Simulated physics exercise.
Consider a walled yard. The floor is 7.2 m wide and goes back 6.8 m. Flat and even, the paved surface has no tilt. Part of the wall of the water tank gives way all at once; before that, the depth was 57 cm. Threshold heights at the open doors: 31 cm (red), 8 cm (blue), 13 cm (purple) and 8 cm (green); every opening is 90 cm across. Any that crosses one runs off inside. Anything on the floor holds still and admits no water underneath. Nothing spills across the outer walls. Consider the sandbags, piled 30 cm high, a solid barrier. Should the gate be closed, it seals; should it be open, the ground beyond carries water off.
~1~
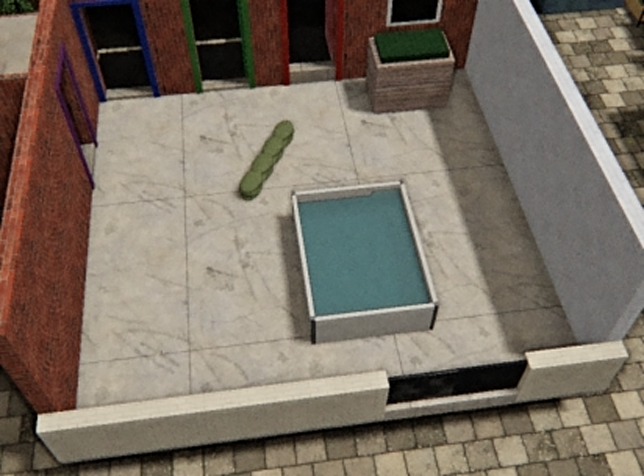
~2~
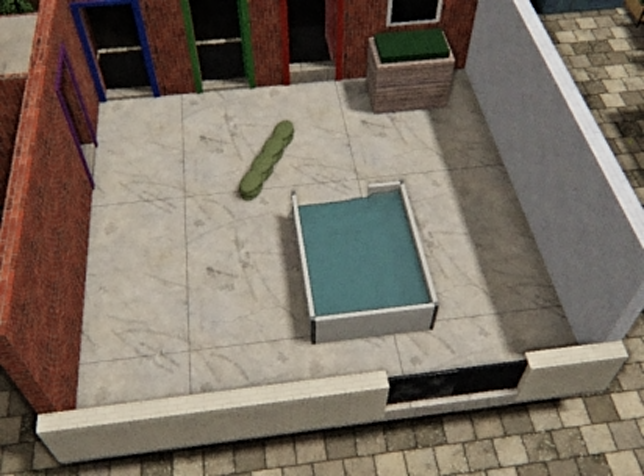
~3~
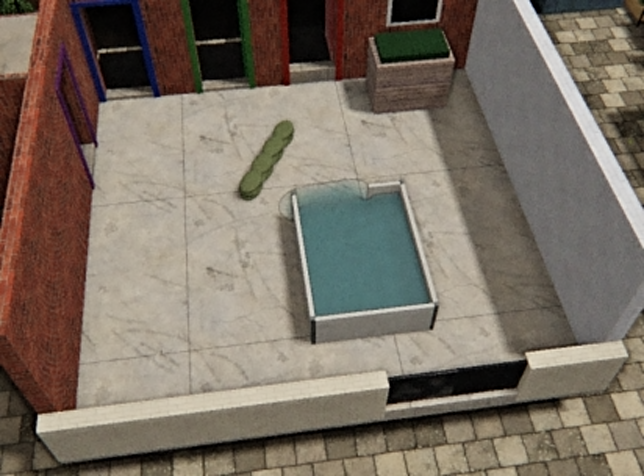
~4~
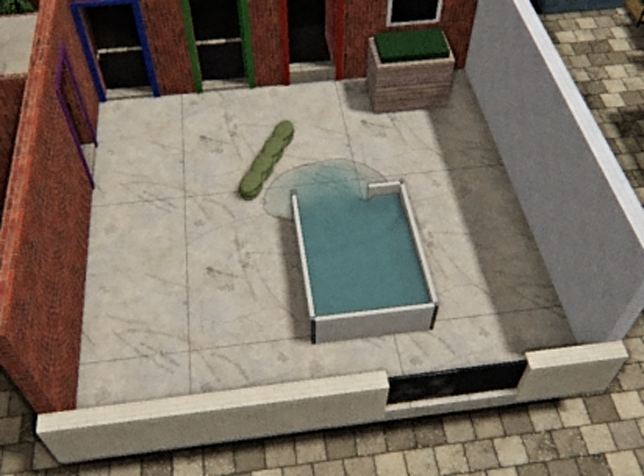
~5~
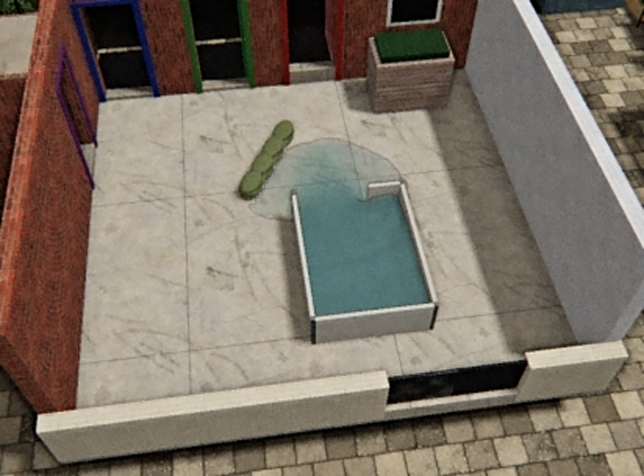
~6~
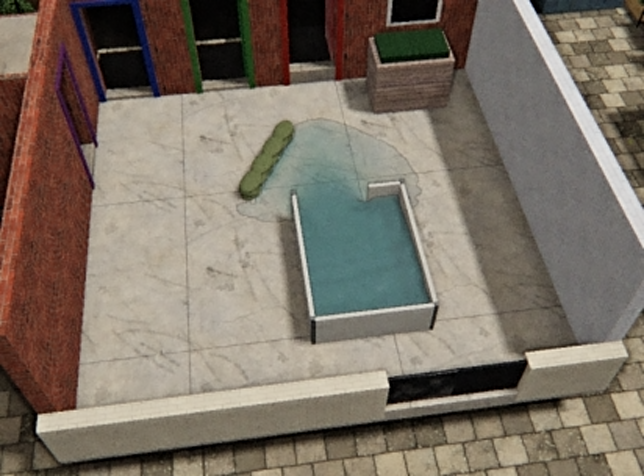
Water pours from the far side of a tank and spreads across the paved yard.
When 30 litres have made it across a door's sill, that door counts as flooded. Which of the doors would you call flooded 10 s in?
I would call the red door not flooded; I would call the blue door not flooded; I would call the purple door not flooded; I would call the green door not flooded.
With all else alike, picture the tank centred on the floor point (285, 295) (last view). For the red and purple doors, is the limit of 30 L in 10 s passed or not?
For the red door, the amount is acceptable; for the purple door, the amount is acceptable.
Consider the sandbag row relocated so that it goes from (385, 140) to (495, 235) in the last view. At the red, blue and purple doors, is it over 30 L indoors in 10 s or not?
Against that limit: Red not over, blue over, purple not over.
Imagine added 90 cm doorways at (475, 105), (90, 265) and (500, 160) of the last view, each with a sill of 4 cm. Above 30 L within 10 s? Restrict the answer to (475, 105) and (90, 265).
Door 1: Higher; door 2: Lower.
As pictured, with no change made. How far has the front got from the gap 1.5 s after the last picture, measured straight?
4.2 m.
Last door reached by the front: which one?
Purple.
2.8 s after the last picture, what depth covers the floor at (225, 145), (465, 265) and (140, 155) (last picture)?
Approximately 1, 0 and 0 centimetres, going through them in turn.
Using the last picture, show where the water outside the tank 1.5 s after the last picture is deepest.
In the final picture, near (351, 81).
Then, 0.7 s after the last picture water covers 15 % of the floor and is deepest (35 cm) near (271, 177); red door 24 cm at the sill, 0 L in, blue door not reached, purple door not reached, green door not reached.
Then, 1.5 s after the last picture water covers 20 % of the floor and is deepest (39 cm) near (351, 81); red door 27 cm at the sill, 0 L in, blue door not reached, purple door not reached, green door 4 cm at the sill, 0 L in.
Then, 2.8 s after the last picture water covers 40 % of the floor and is deepest (27 cm) near (458, 72); red door 23 cm at the sill, 1 L in, blue door 2 cm at the sill, 0 L in, purple door not reached, green door 7 cm at the sill, 0 L in.
Then, 5.3 s after the last picture water covers 70 % of the floor and is deepest (16 cm) near (458, 72); red door 13 cm at the sill, 1 L in, blue door 6 cm at the sill, 2 L in, purple door 9 cm at the sill, 0 L in, green door 6 cm at the sill, 0 L in.
Then, 9.3 s after the last picture water covers 95 % of the floor and is deepest (10 cm) near (262, 410); red door 6 cm at the sill, 1 L in, blue door 7 cm at the sill, 8 L in, purple door 6 cm at the sill, 0 L in, green door 4 cm at the sill, 0 L in.
